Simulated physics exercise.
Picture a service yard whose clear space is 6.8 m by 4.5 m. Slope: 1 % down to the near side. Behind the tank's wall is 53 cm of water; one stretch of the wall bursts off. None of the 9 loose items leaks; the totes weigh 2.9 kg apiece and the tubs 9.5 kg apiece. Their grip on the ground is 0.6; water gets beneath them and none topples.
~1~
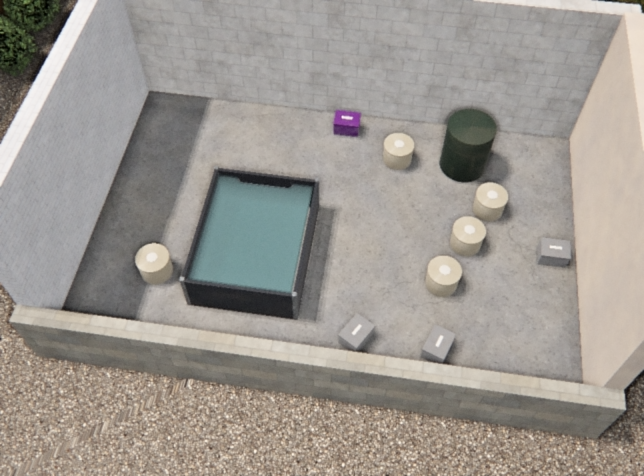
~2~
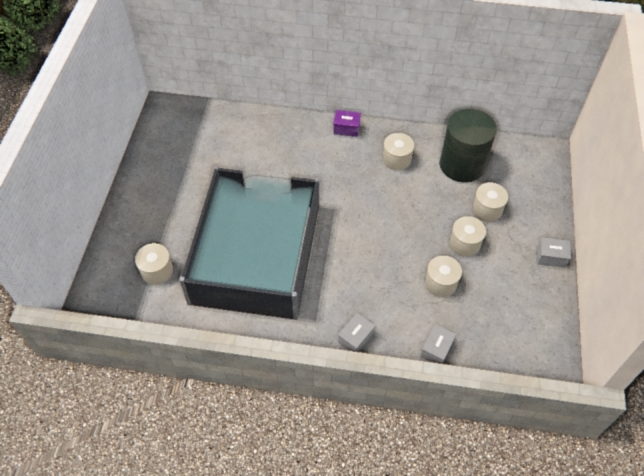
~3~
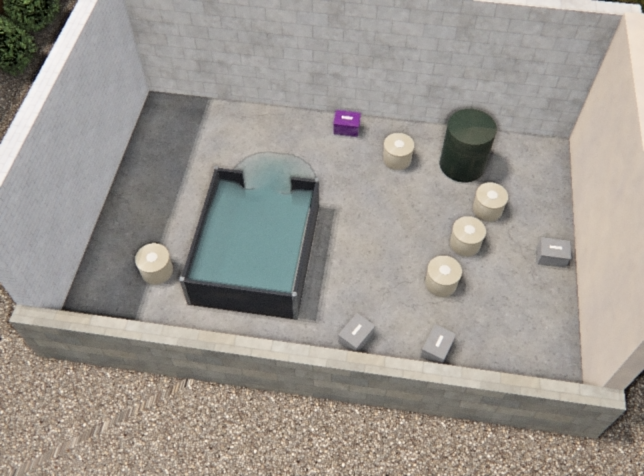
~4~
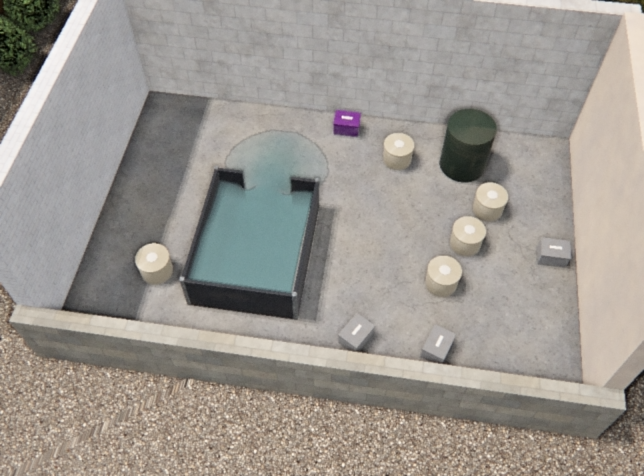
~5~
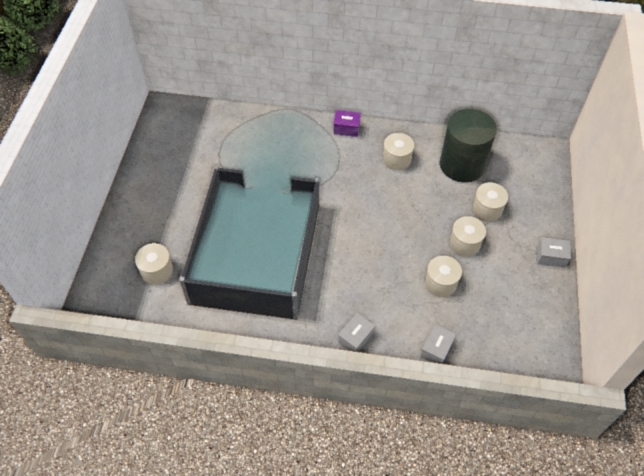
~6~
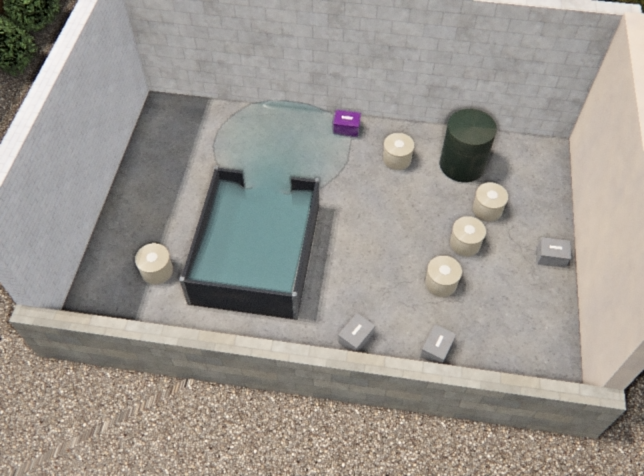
Walled yard with an open water tank whose far side gives way, water spreading across the floor toward the back wall.
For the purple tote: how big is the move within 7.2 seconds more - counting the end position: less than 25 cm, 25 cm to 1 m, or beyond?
It comes to rest far off.
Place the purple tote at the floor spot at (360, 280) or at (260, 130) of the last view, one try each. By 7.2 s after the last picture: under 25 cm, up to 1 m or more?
In that order: It hardly budges; it goes a long way.
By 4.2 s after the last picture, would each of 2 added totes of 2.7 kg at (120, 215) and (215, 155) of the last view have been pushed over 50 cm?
Respectively: Outside the limit and outside the limit.
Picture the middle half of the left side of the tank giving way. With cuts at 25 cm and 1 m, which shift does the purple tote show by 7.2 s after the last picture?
Had it gone that way, the purple tote would be borne far.
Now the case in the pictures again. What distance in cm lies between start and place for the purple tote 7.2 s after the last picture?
Distance: Near 400 cm.
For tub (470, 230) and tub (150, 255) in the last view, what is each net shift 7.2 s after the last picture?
In turn: 0 cm, 30 cm.
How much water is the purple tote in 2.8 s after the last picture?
Roughly 9 cm at that moment.
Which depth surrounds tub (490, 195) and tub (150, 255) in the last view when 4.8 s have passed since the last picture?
Depth approx. 4 cm / 4 cm.
Then, 0.9 s after the last picture the purple tote is near (391, 111), 0.7 m from its start, afloat; 1 afloat.
Then, 2.8 s after the last picture the purple tote is near (560, 157), 3.3 m from its start, afloat; 1 afloat.
Then, 4.8 s after the last picture the purple tote is near (489, 291), 3.6 m from its start, aground; 0 afloat.
Then, 7.2 s after the last picture the purple tote is near (475, 316), 3.8 m from its start, aground; 3 afloat.
